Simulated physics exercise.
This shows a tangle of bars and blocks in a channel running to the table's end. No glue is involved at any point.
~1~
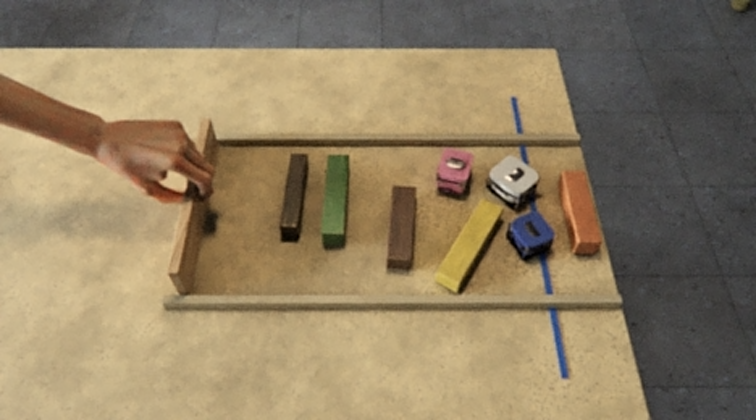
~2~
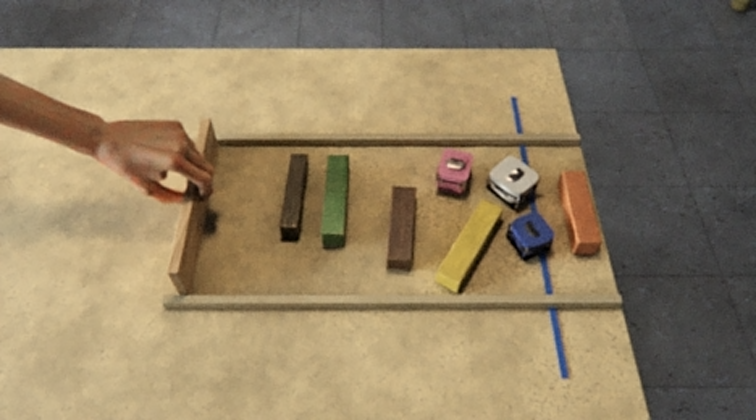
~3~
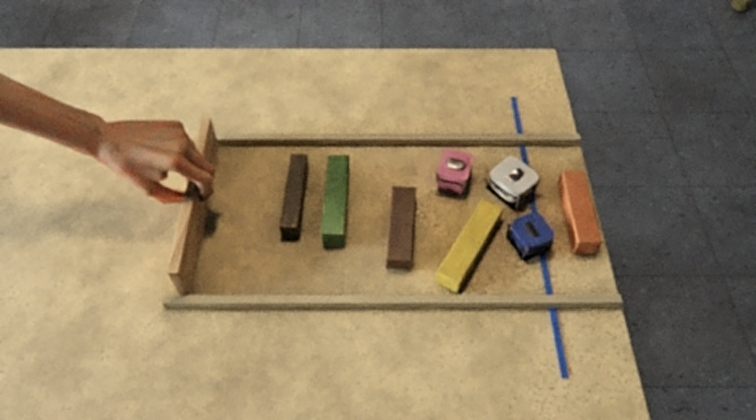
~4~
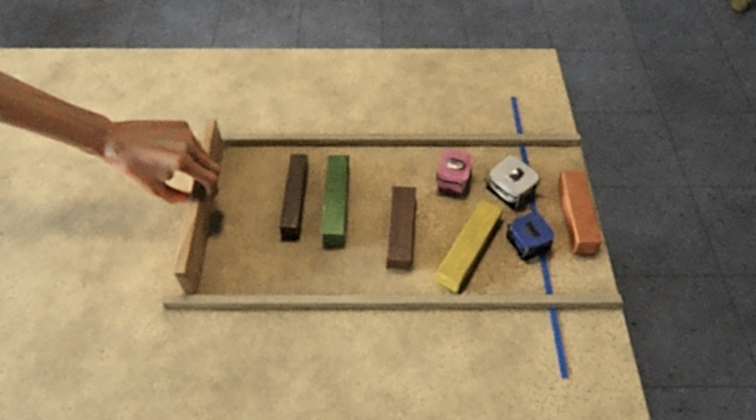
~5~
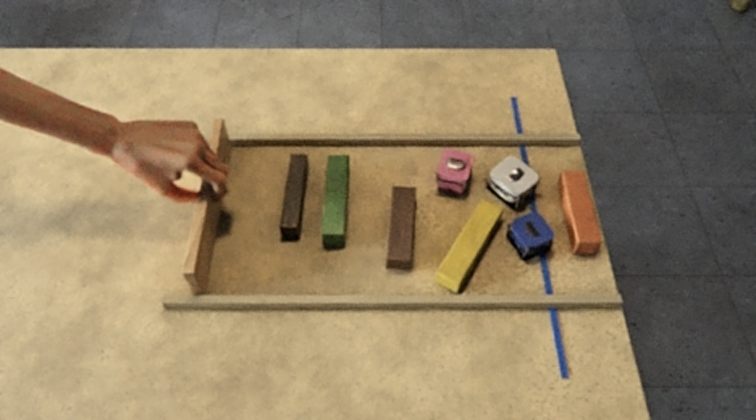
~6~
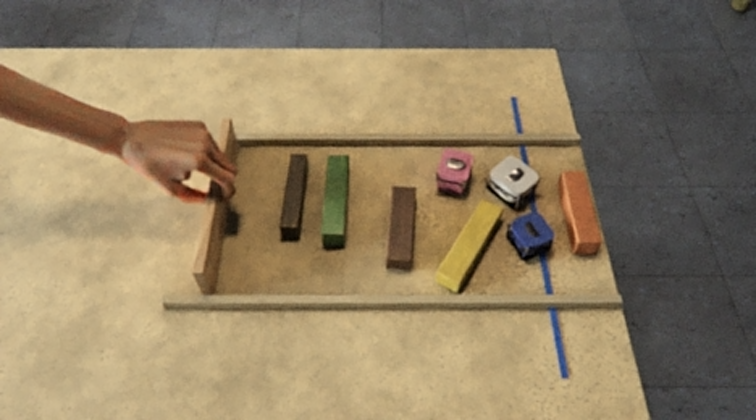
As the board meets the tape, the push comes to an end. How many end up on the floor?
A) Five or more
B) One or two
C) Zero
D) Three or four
D, three or four.
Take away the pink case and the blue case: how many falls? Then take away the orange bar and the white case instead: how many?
The count is 2 in the first case and 2 in the second.
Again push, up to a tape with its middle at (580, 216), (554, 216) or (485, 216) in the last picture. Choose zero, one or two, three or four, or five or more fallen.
Taken in the order given: More than four, more than four, one or two.
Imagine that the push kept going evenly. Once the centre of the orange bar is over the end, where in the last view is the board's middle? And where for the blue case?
First near (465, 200), second near (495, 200).
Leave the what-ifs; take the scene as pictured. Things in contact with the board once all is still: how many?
That would be 1 of them.
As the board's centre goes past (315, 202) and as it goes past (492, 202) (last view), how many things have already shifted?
The first number is 2, the next one 8.
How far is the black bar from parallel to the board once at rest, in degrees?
Angle: Close to 0 degrees.
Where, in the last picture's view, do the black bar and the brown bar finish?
About (542, 194), and the other about (593, 226).
Soon after, none off yet; orange bar at rest near (578, 211); blue case at rest near (530, 236); white case at rest near (512, 182).
In the end, the number that fall off is three or four; gone, yellow bar, white case, blue case and orange bar.
